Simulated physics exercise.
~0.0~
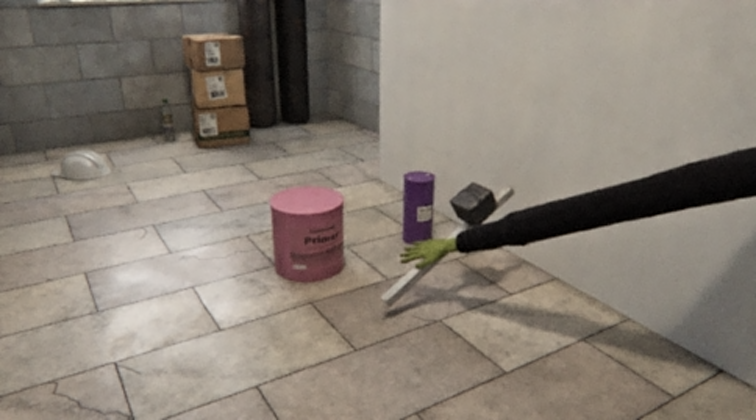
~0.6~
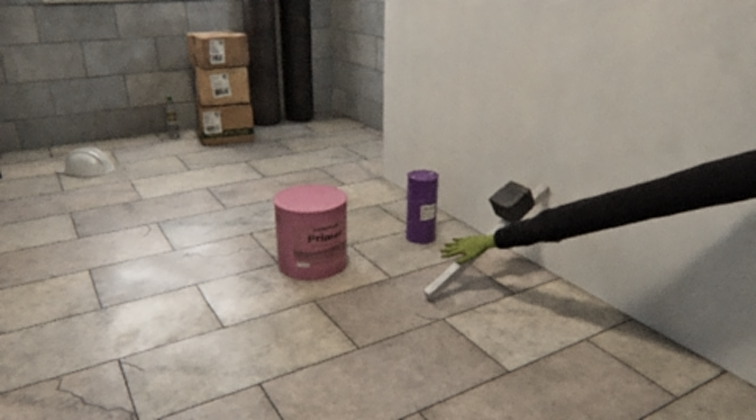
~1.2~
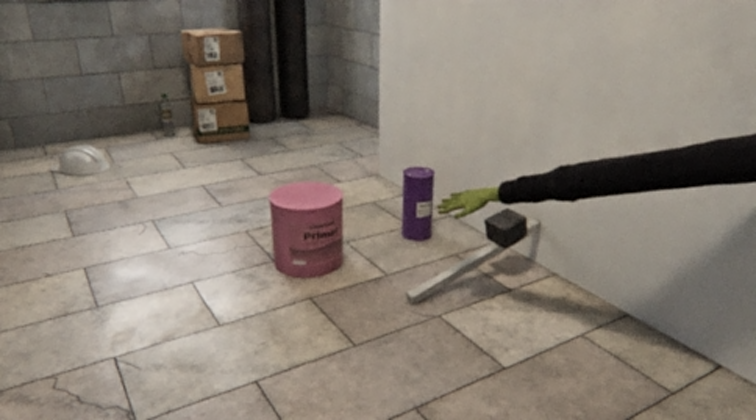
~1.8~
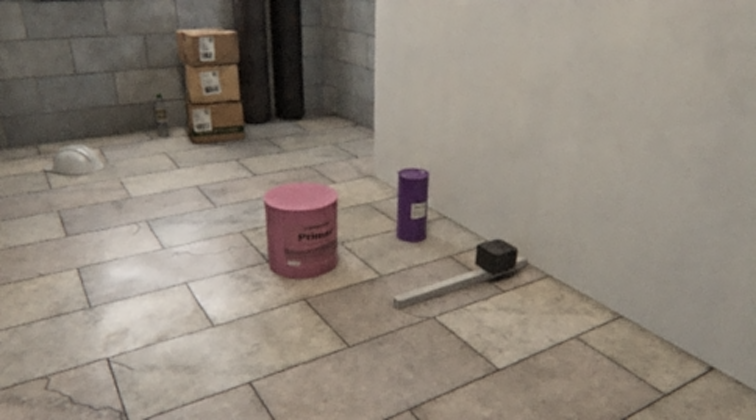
A white pole with a dark block near its upper end is held by a green-gloved hand reaching in from the right, beside a pink pail and a purple canister on a tiled floor. The hand shifts the pole a little to the right, its far end up against the pale wall. Then the fingers let go and the hand draws back, while the pole begins to slide down. The arm leaves the view and the pole drops lower, ending at rest on the tiles with the block beside the wall. The pail and canister stay where they were.
